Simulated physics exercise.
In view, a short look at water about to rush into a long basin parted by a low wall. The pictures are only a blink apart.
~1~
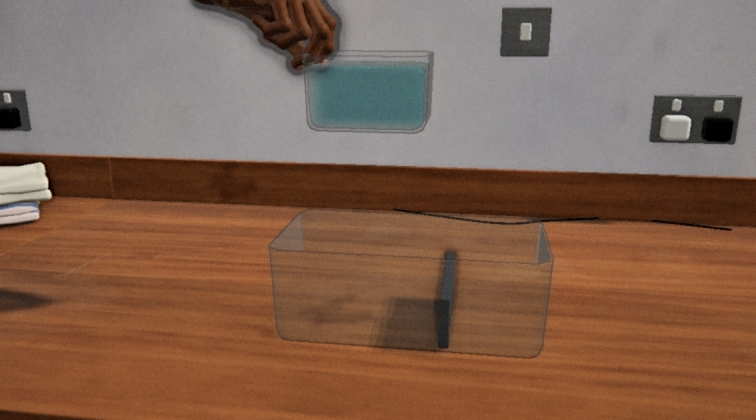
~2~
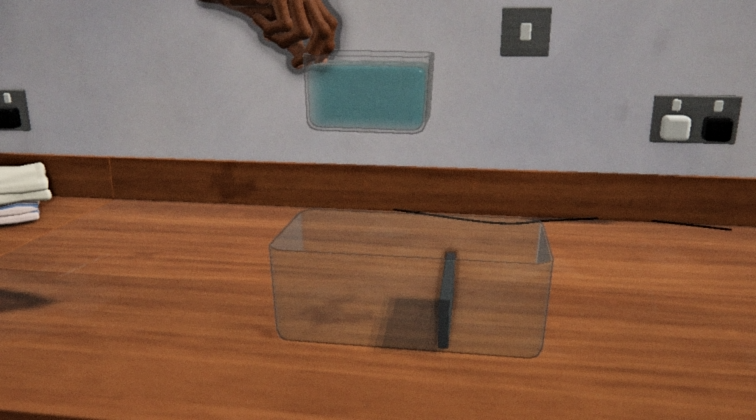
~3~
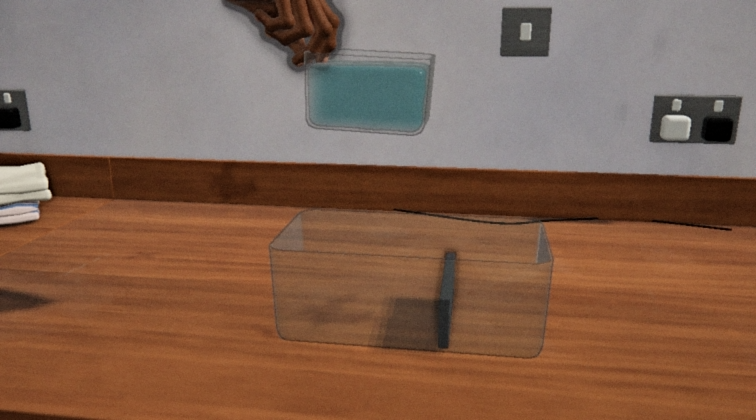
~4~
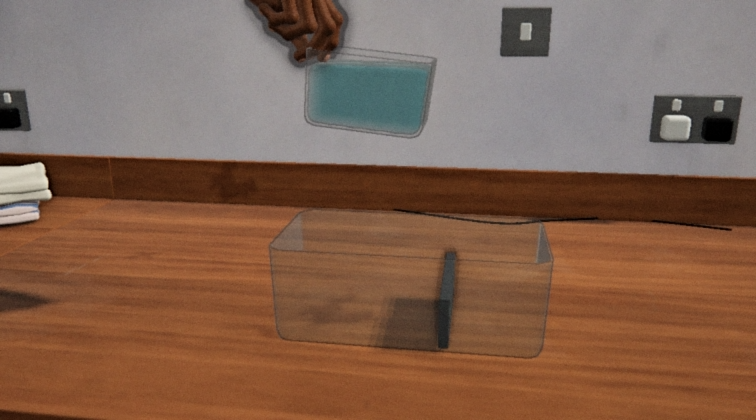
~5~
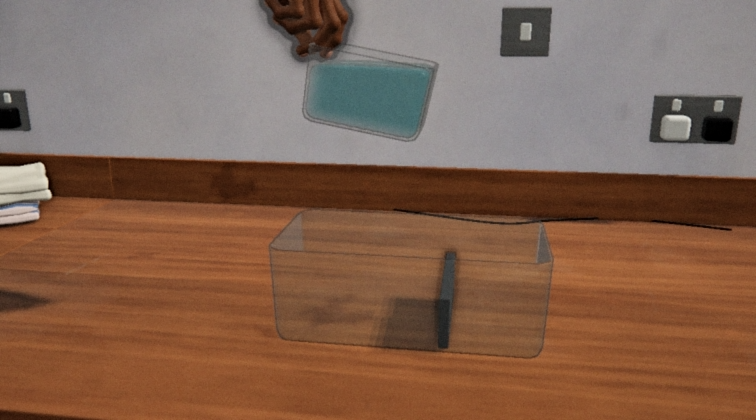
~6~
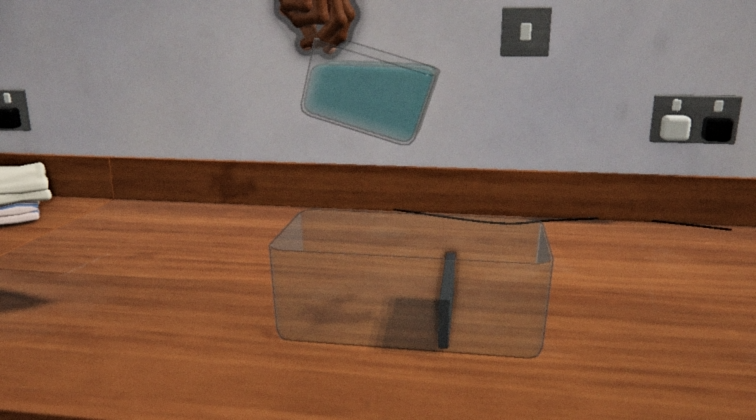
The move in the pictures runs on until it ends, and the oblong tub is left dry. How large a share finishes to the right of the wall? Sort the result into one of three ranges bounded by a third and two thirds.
It falls in the top range, above two thirds.
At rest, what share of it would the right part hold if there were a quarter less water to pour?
Near 70 %.
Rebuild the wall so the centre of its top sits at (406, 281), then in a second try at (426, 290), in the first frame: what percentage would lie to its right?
In turn 95 and 85 in a hundred.
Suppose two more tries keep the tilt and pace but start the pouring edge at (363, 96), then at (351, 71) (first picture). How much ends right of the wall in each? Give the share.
5 and 0 in a hundred.
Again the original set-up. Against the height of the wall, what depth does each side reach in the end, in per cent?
Left side roughly 10, right side roughly 70.
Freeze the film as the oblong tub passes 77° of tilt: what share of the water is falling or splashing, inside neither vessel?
Around 40 %.
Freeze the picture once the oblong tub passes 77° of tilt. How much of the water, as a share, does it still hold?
Remaining share, estimated: 40 %.
A moment on, the oblong tub is tipped on its side and 39 per cent is still to pour, 0 is left of the wall and 22 right of it.
Next, the oblong tub is tipped right over and 4 per cent is still to pour, 9 is left of the wall and 79 right of it.
Then the oblong tub is tipped right over and 0 per cent is still to pour, 20 is left of the wall and 79 right of it.
Later the oblong tub is tipped right over and 0 per cent is still to pour, 20 is left of the wall and 79 right of it.
At rest 20 per cent lies left of the wall, 79 right of it and 1 outside.
